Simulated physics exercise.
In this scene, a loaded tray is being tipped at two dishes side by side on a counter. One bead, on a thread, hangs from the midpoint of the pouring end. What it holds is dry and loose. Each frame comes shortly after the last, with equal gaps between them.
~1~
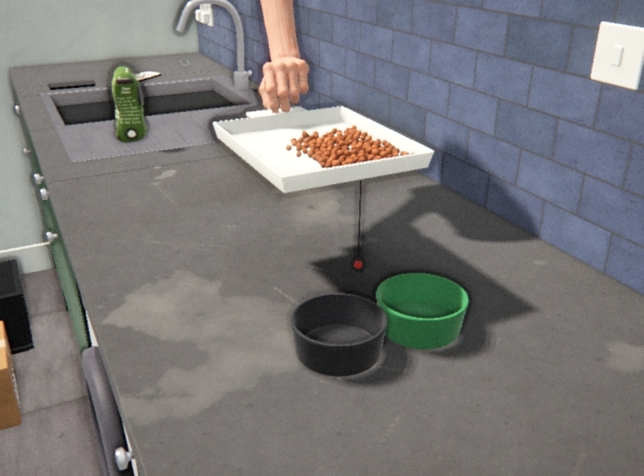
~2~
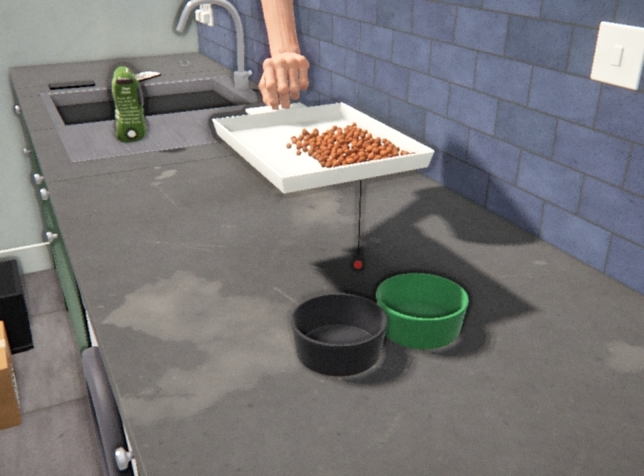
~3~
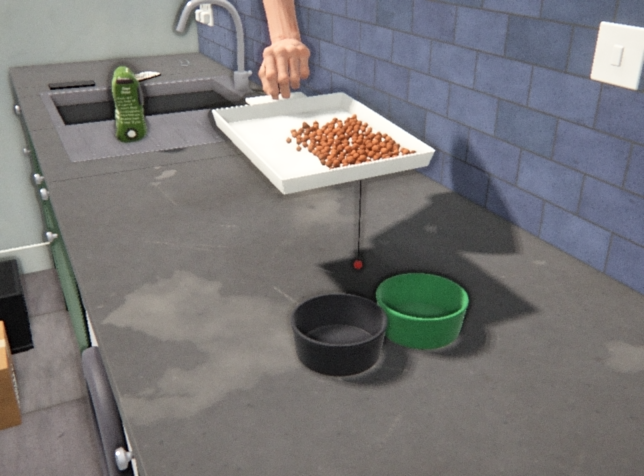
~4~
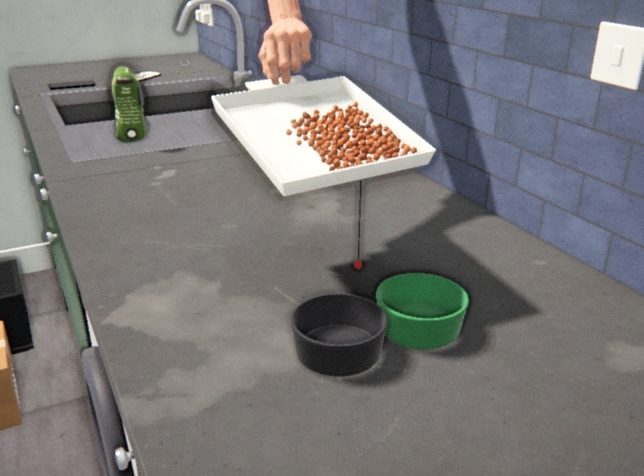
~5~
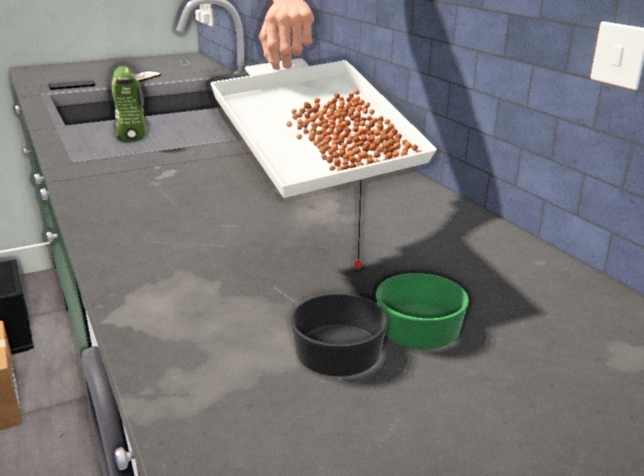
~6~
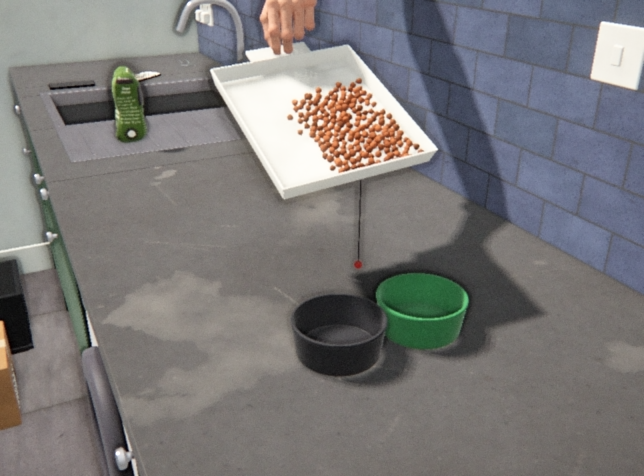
A hand gradually tilts a white tray of brown pellets above two dishes on a counter.
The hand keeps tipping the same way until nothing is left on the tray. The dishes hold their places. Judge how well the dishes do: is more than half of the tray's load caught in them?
Yes, turns out most of it gets caught in the end.
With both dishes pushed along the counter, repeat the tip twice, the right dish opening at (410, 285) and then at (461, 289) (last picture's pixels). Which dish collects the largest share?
First try, the dish to the left; second try, the dish to the left.
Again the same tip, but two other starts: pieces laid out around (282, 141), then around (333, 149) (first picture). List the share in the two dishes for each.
Respectively 60 and 70 per cent.
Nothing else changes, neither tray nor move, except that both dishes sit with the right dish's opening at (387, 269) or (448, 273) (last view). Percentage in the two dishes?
It comes to near 50 per cent the first time and near 40 per cent the second time.
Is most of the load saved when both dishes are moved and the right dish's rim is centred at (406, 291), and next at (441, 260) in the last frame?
The dishes end up with the greater share in the first try and the lesser share in the second.
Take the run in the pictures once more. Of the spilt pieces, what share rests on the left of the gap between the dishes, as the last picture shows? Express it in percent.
Near 90 in a hundred.
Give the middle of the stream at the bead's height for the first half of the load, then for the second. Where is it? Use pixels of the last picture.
The opening part goes through (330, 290); what follows goes through (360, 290).
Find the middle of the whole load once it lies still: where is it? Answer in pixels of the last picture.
I'd say the middle ends up at about (339, 340).
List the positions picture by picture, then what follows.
In the first picture, corners of the pouring end at (284, 175) and (429, 151), level; middle of the load at (355, 152), clay pellets; left dish at (362, 356); right dish at (447, 330); bead on its thread at (358, 265).
In the second picture, corners of the pouring end at (284, 175) and (429, 150), level; middle of the load at (355, 151).
In the third picture, corners of the pouring end at (284, 177) and (429, 150), tipped barely, lowest at the left corner; middle of the load at (355, 147).
In the fourth picture, corners of the pouring end at (285, 180) and (430, 149), tipped a little, lowest at the left corner; middle of the load at (355, 141).
In the fifth picture, corners of the pouring end at (285, 183) and (431, 148), tipped clearly, lowest at the left corner; middle of the load at (356, 136).
In the sixth picture, corners of the pouring end at (285, 185) and (432, 148), tipped clearly, lowest at the left corner; middle of the load at (357, 131); left dish at (362, 356); right dish at (447, 330).
Soon, tray tipped steeply; nearly all on the tray; a stray few in the air.
A while on, tray tipped past a quarter turn; about half on the tray; a small part in the left dish; a stray few in the right dish; a stray few outside both; about a third in the air.
Towards the end, tray tipped past a quarter turn; about half in the left dish; about a quarter in the right dish; about a third outside both.
Finally, tray tipped past a quarter turn; about half in the left dish; about a quarter in the right dish; about a third outside both.
